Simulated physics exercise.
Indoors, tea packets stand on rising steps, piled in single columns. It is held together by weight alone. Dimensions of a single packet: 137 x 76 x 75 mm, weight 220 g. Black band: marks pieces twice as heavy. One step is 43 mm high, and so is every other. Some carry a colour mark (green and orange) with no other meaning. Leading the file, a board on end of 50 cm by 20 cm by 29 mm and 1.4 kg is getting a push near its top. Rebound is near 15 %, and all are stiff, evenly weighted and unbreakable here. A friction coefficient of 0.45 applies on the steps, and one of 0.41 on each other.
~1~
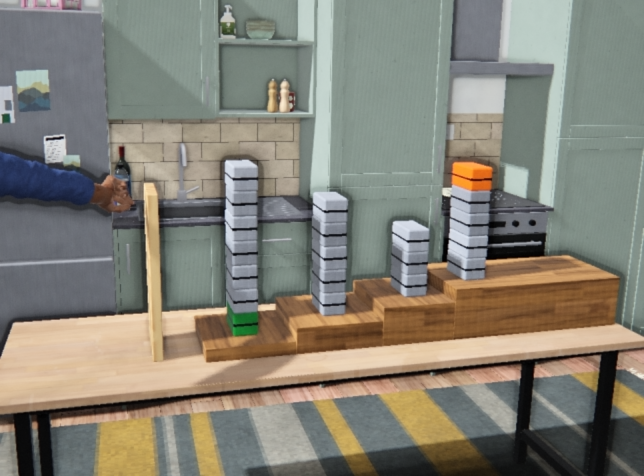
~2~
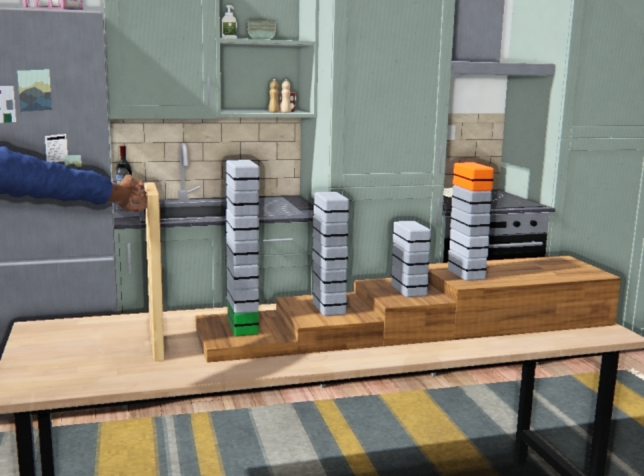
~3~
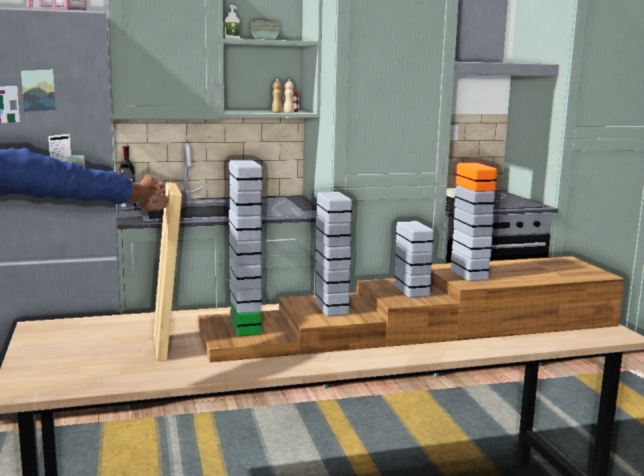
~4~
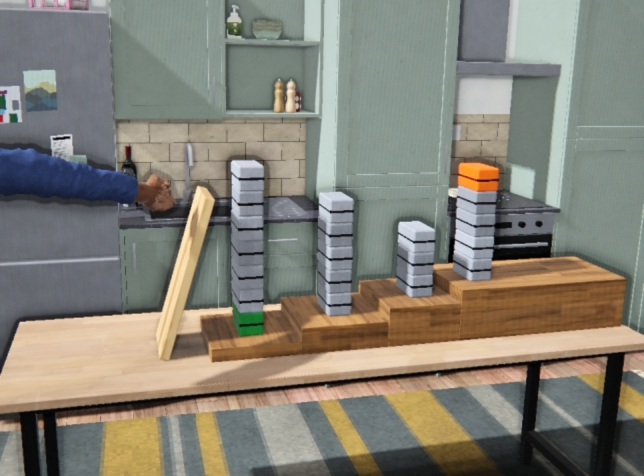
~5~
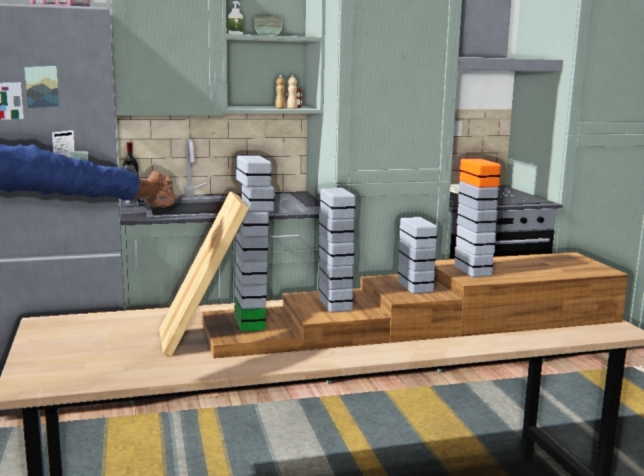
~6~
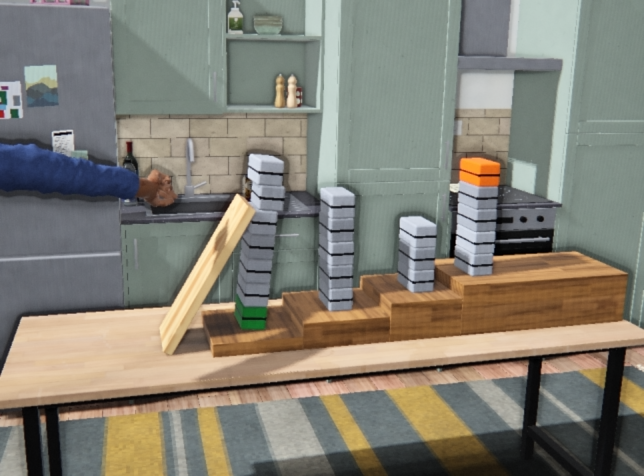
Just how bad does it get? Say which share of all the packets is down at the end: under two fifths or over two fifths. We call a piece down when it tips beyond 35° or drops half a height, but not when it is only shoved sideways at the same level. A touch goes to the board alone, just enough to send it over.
The share is more than two fifths.
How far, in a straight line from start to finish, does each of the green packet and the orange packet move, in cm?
Green: 4 cm, orange: 0 cm.
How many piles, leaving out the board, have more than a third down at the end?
The number of such piles is 2.
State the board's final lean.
The board settles some 65 degrees away from upright.
Then, 0.39 s past the last view, board 51° from upright; 7 of the 20 packets down; green packet 36° from how it stood.
Then, 0.63 s past the last view, board 66° from upright; 12 of the 20 packets down; green packet 66° from how it stood.
In the end, board 66° from upright; 12 of the 20 packets down; green packet 66° from how it stood; orange packet 9 mm from its place. That is 60 per cent. From the last view, middles, green packet near (263, 308), orange packet near (482, 172).
